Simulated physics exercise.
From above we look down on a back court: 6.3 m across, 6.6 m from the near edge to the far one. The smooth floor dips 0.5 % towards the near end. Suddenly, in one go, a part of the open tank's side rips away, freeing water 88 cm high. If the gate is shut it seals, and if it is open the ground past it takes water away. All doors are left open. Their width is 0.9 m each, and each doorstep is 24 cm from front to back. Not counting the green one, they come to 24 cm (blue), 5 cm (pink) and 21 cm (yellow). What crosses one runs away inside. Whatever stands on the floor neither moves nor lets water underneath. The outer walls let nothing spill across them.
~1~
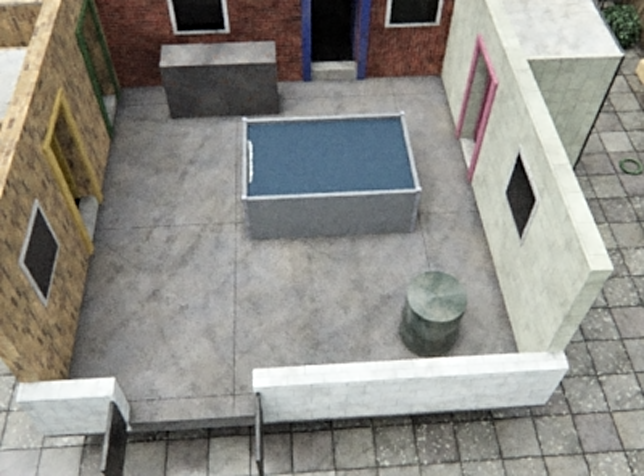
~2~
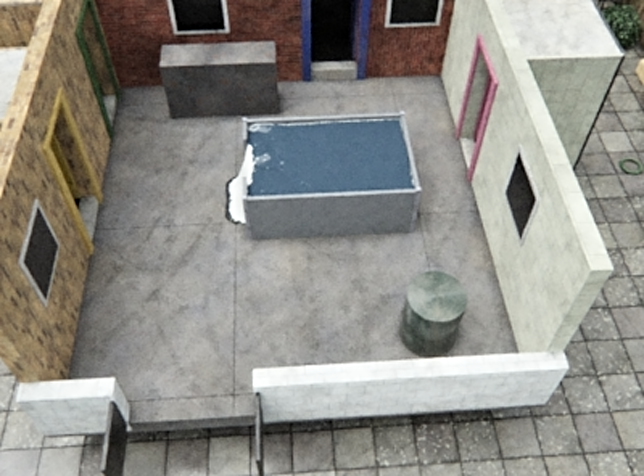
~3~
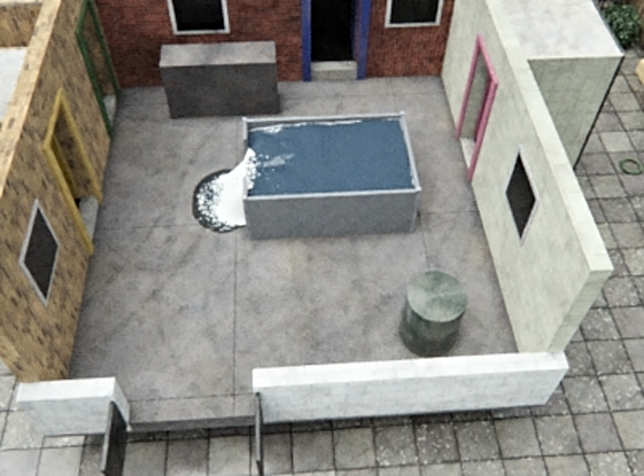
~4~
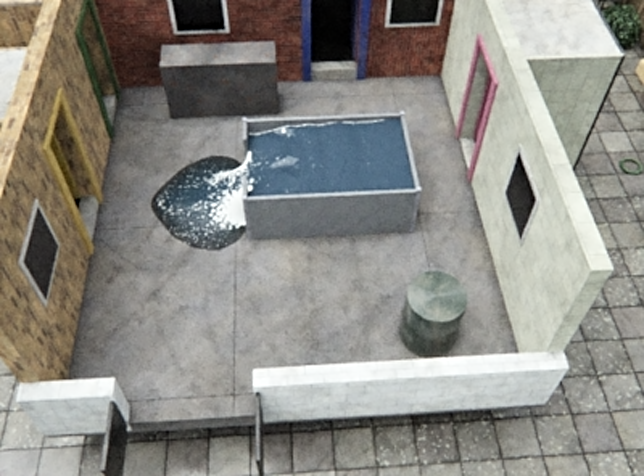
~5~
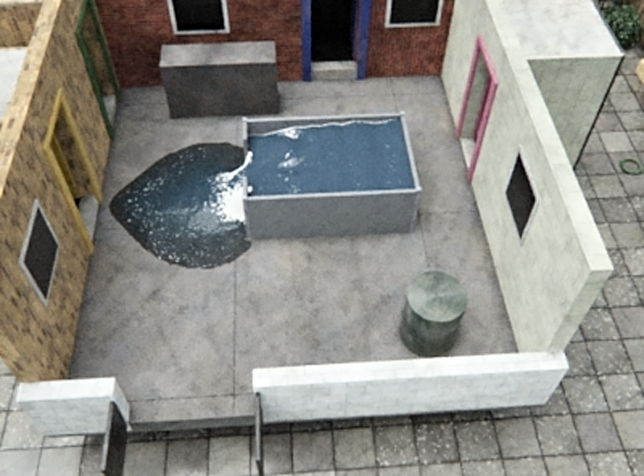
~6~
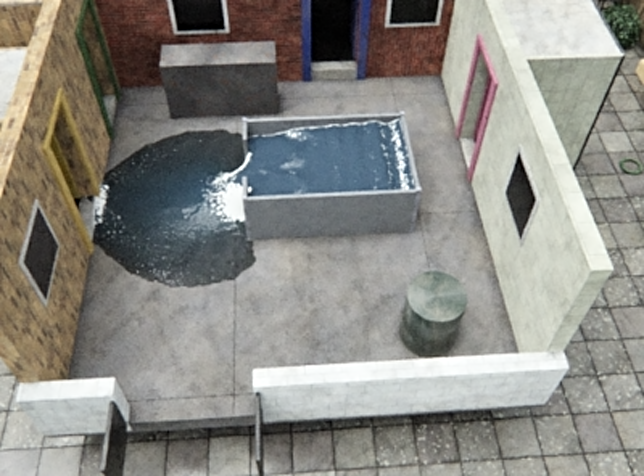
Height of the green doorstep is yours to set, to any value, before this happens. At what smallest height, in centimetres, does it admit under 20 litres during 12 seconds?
At about 21 centimetres.
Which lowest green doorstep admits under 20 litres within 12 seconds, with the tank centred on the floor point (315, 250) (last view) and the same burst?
Close to 16 cm would do it.
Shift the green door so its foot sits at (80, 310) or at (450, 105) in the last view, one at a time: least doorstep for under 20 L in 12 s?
You'd want roughly 13.5 cm there first, then roughly 10.5 cm.
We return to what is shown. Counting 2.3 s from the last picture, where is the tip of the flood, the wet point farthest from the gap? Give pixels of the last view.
Lab note: Front tip approx. (63, 410).
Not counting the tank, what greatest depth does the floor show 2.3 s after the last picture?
Max depth: Near 34 cm.
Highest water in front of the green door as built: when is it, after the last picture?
Around 4.0 s, give or take.
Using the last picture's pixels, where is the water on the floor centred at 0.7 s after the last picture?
The water is centred near (278, 196).
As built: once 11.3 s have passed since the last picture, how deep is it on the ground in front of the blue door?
About 6.5 cm.
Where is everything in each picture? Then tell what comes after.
In the first frame, the open tank at (328, 157) is whole and still, 88 cm deep; the green door at (101, 74) is dry.
In the second frame, the front is at (230, 215), 0.3 m from the gap at (250, 184); 0.3 m2 of floor is wet, 88 cm left at the back.
In the third frame, water pours out at (250, 185) and has run 0.9 m, to (197, 211); about 14 cm deep outside, 88 cm at the back.
In the fourth frame, water pours out at (250, 186) and has run 1.5 m, to (158, 207); about 9 cm deep outside, 88 cm at the back.
In the fifth frame, the gap is at (250, 186), the front 2.2 m out at (117, 212); the back of the open tank holds 87 cm.
In the sixth frame, water pours out at (250, 186) and has run 2.6 m, to (93, 196); about 5 cm deep outside, 80 cm at the back; the green door at (101, 74), 3.3 m from the gap, is still 1.1 m from the nearest water.
Then, 0.7 s after the last picture water covers 30 % of the floor, deepest (49 cm) near (241, 198); 15 cm at the green door, 0 litres in over its 16 cm doorstep.
Then, 2.3 s after the last picture water covers 40 % of the floor, deepest (34 cm) near (119, 97); 21 cm at the green door, 11 litres in over its 16 cm doorstep.
Then, 11.3 s after the last picture water covers 100 % of the floor, deepest (14 cm) near (512, 370); 9 cm at the green door, 63 litres in over its 16 cm doorstep.
At the green door as built, the water peaked near 24 cm, 4.1 s after the last picture.
Run again over the same 12 s with other heights there, 37 litres in over 18.5 cm, 6 litres over 25 cm. The limit of 20 litres is kept from about 21 cm up.
